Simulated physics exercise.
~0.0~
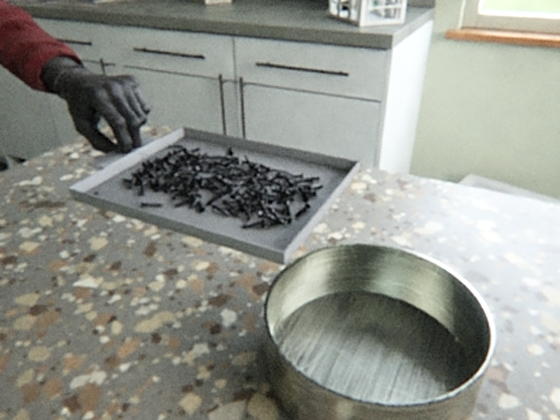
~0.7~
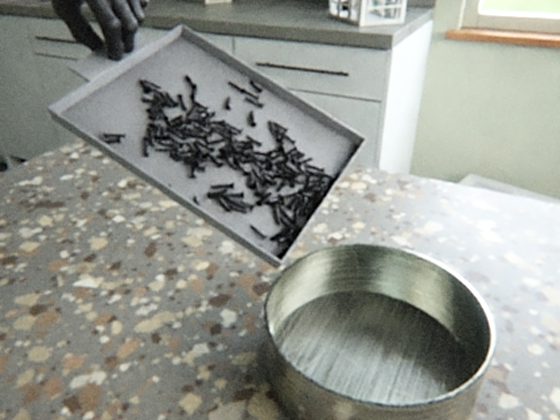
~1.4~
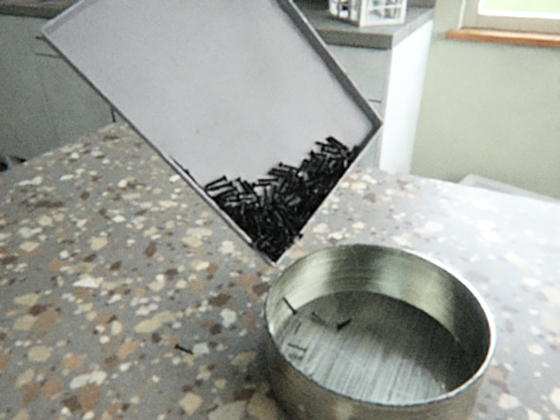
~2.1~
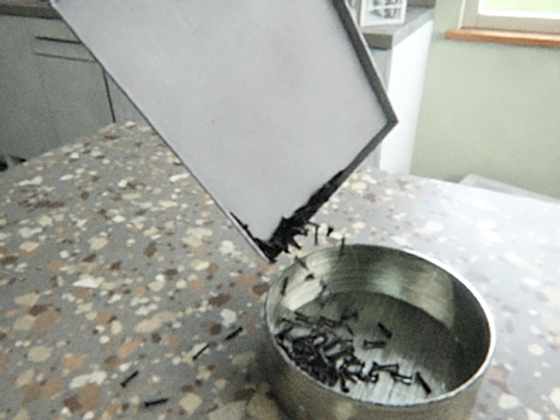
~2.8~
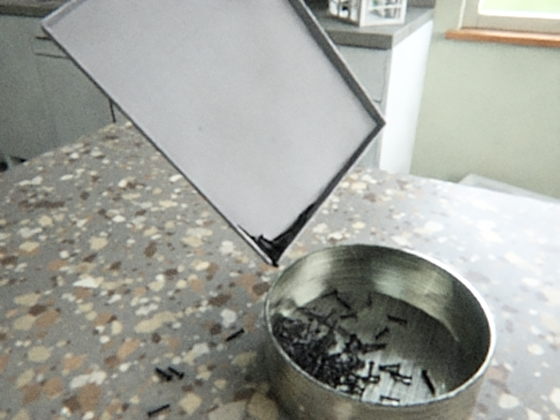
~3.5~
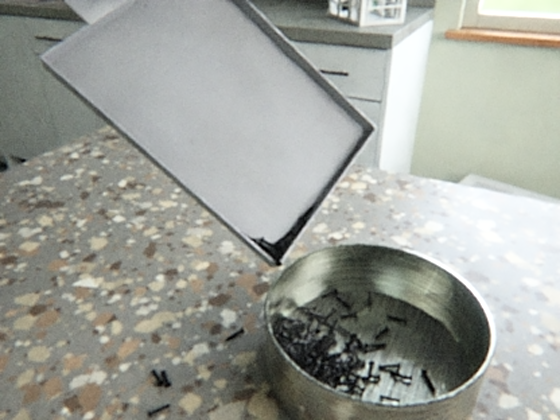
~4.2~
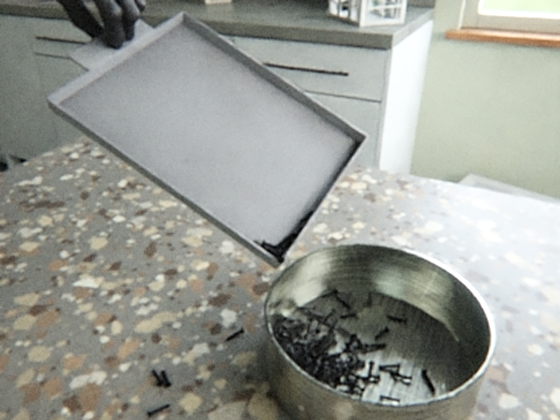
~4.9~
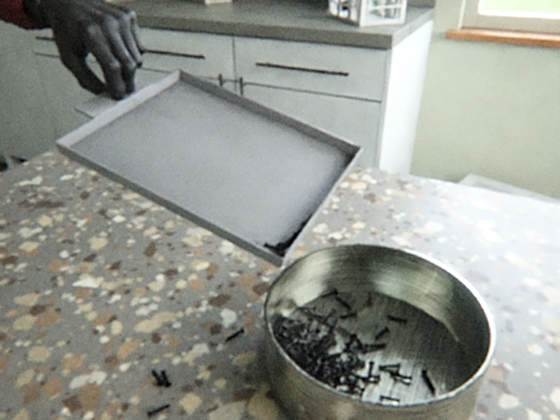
A hand tips a gray tray, pouring most black screws into a round metal pot.
